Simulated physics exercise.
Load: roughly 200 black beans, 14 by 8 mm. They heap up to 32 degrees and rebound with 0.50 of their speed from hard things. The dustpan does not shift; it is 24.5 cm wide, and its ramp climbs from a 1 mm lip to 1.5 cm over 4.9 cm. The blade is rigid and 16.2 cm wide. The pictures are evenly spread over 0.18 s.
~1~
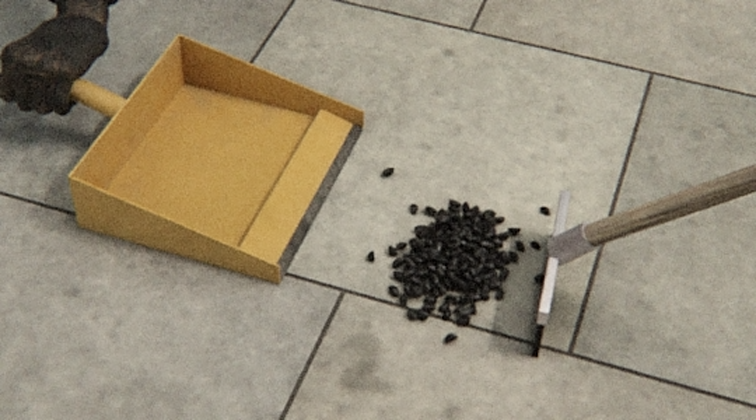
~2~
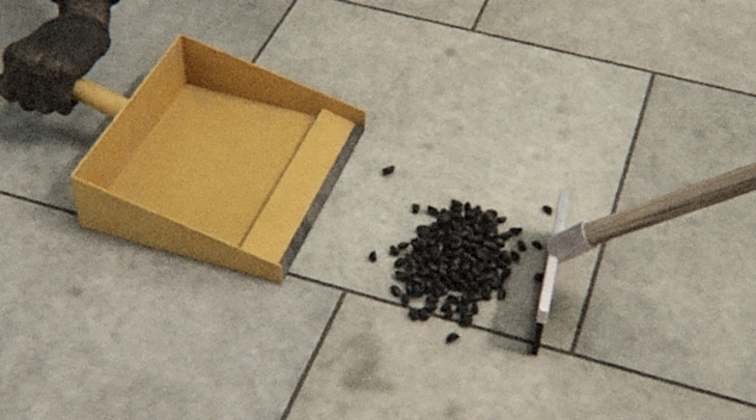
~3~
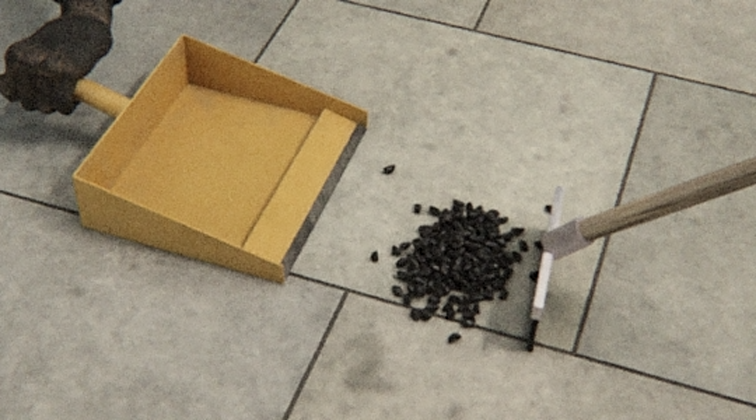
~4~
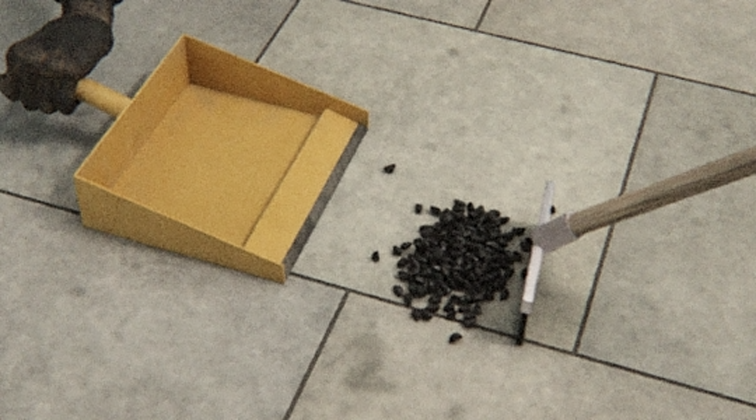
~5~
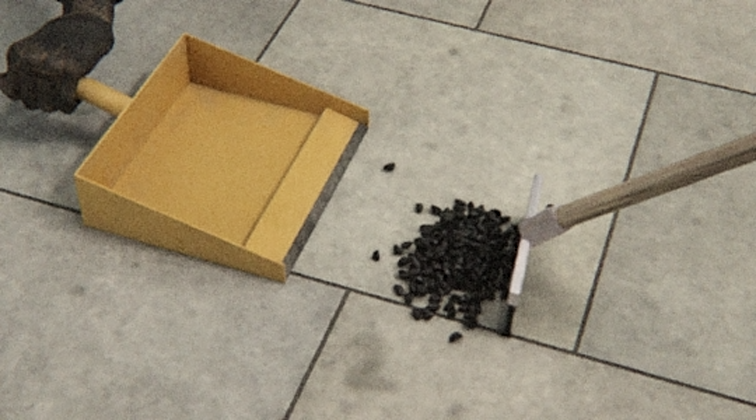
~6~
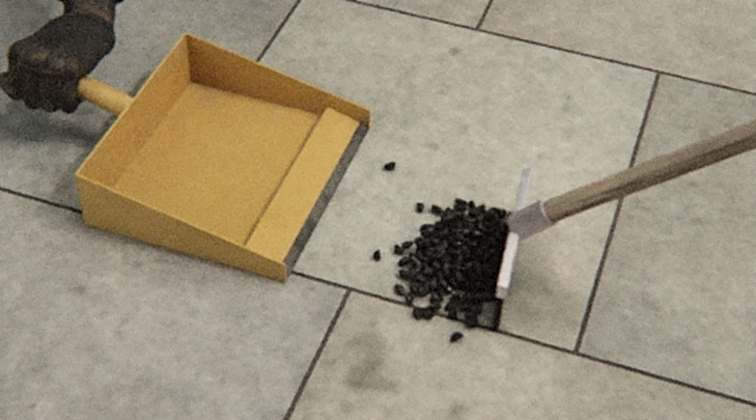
A floor of large grey stone-like tiles with dark joints is seen from above at an angle, the camera all but still. A dark-gloved hand at upper left holds a yellow dustpan by its handle, with a heap of small black pieces right of it and a pale blade on a wooden handle beyond. The blade slides a short way left into the heap's near edge, nudging some pieces, while hand and pan stay put.
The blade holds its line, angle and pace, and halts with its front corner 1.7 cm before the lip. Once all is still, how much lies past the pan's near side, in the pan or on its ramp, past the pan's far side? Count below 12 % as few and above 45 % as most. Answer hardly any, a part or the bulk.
Near side hardly any, pan a part, far side hardly any.
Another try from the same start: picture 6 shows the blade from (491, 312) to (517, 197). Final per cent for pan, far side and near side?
Pan 30, far 0, near 15.
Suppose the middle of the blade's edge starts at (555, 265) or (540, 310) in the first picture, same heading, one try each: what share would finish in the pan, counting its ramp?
About 15 and 35 per cent.
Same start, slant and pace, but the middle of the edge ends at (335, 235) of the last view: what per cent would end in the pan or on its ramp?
About 40 per cent.
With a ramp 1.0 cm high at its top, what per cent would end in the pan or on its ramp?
It would be near 35 per cent.
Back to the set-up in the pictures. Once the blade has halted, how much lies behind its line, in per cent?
About 20 per cent.
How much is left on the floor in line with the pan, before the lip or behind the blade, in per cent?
Some 65 per cent.
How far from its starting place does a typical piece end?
Roughly 14 cm.
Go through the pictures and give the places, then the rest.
In the first frame, blade from (543, 318) to (564, 201), moved 0.0 cm, 0 of the pieces shifted so far; middle of the pieces at (456, 253); pan at (211, 171).
In the second frame, blade from (542, 316) to (563, 200), moved 0.2 cm, 0 of the pieces shifted so far; middle of the pieces at (458, 253).
In the third frame, blade from (537, 312) to (559, 197), moved 1.0 cm, 2 of the pieces shifted so far; middle of the pieces at (460, 253).
In the fourth frame, blade from (526, 306) to (549, 192), moved 2.2 cm, 3 of the pieces shifted so far; middle of the pieces at (461, 253).
In the fifth frame, blade from (513, 298) to (537, 185), moved 3.6 cm, 5 of the pieces shifted so far; middle of the pieces at (461, 253).
In the sixth frame, blade from (502, 291) to (527, 179), moved 5.0 cm, 35 of the pieces shifted so far; middle of the pieces at (461, 252); pan at (217, 169).
Then, 0.23 s after the last picture, middle of the blade 11 cm from the lip; 0 % over the lip, far side 0 %, near side 0 %.
Then, 0.38 s after the last picture, middle of the blade 6 cm from the lip; 0 % over the lip, far side 0 %, near side 5 %.
Then, 0.66 s after the last picture, middle of the blade 3 cm from the lip; 30 % over the lip, far side 0 %, near side 5 %.
In the end, near side 5 %, pan 30 %, far side 0 %, in front of the lip or behind the blade 65 %.
